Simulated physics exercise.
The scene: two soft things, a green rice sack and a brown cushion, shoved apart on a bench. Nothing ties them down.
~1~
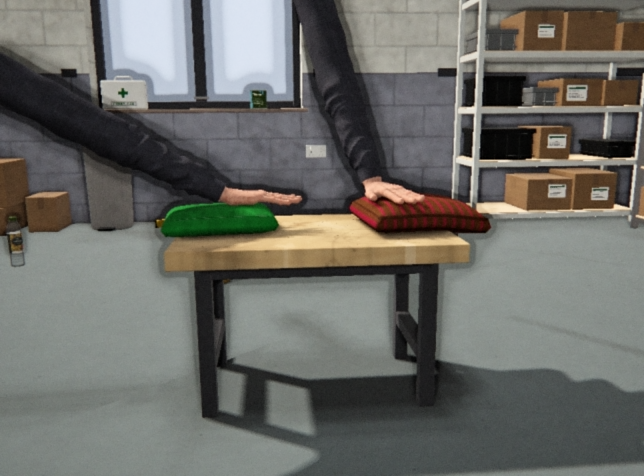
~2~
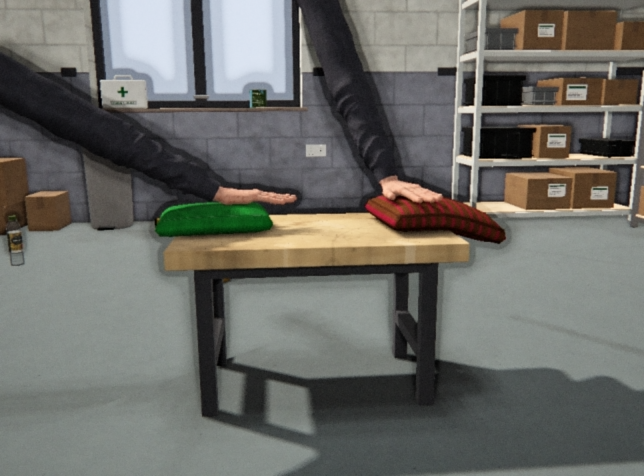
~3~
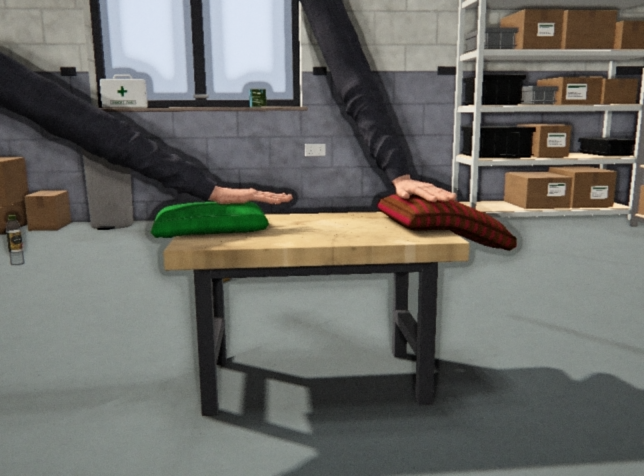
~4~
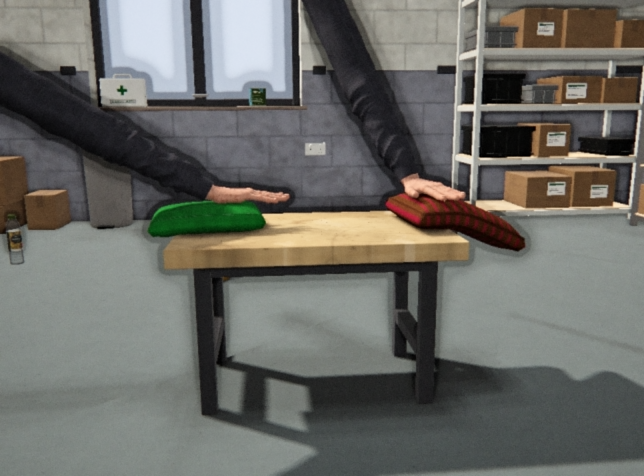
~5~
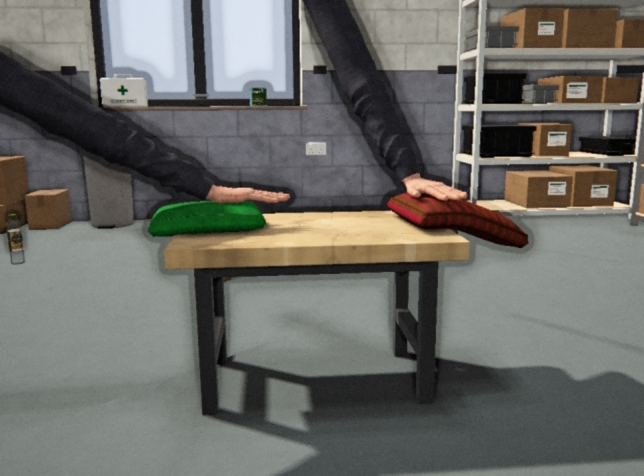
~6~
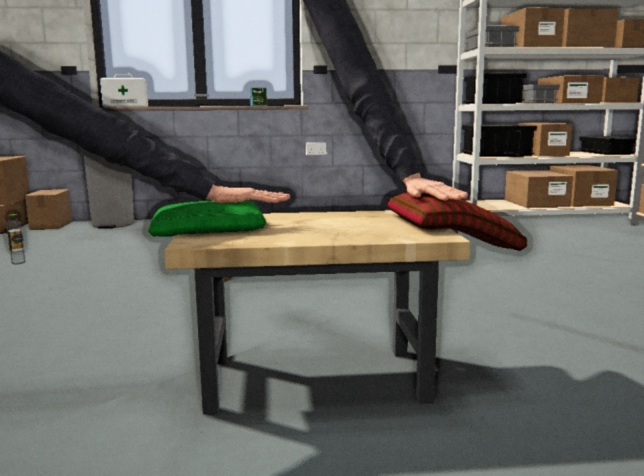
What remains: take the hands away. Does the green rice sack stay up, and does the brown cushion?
Here: The green rice sack stays up; the brown cushion falls.
Then, 0.26 s after the last picture, rice sack lying still; cushion tipping outwards near (461, 237).
Then, 0.50 s after the last picture, rice sack lying still; cushion on the floor near (482, 343).
Then, 0.76 s after the last picture, rice sack lying still; cushion on the floor near (529, 350).
At rest, rice sack lying still; cushion on the floor near (535, 349). The green rice sack stays up there and the brown cushion tips over and falls.
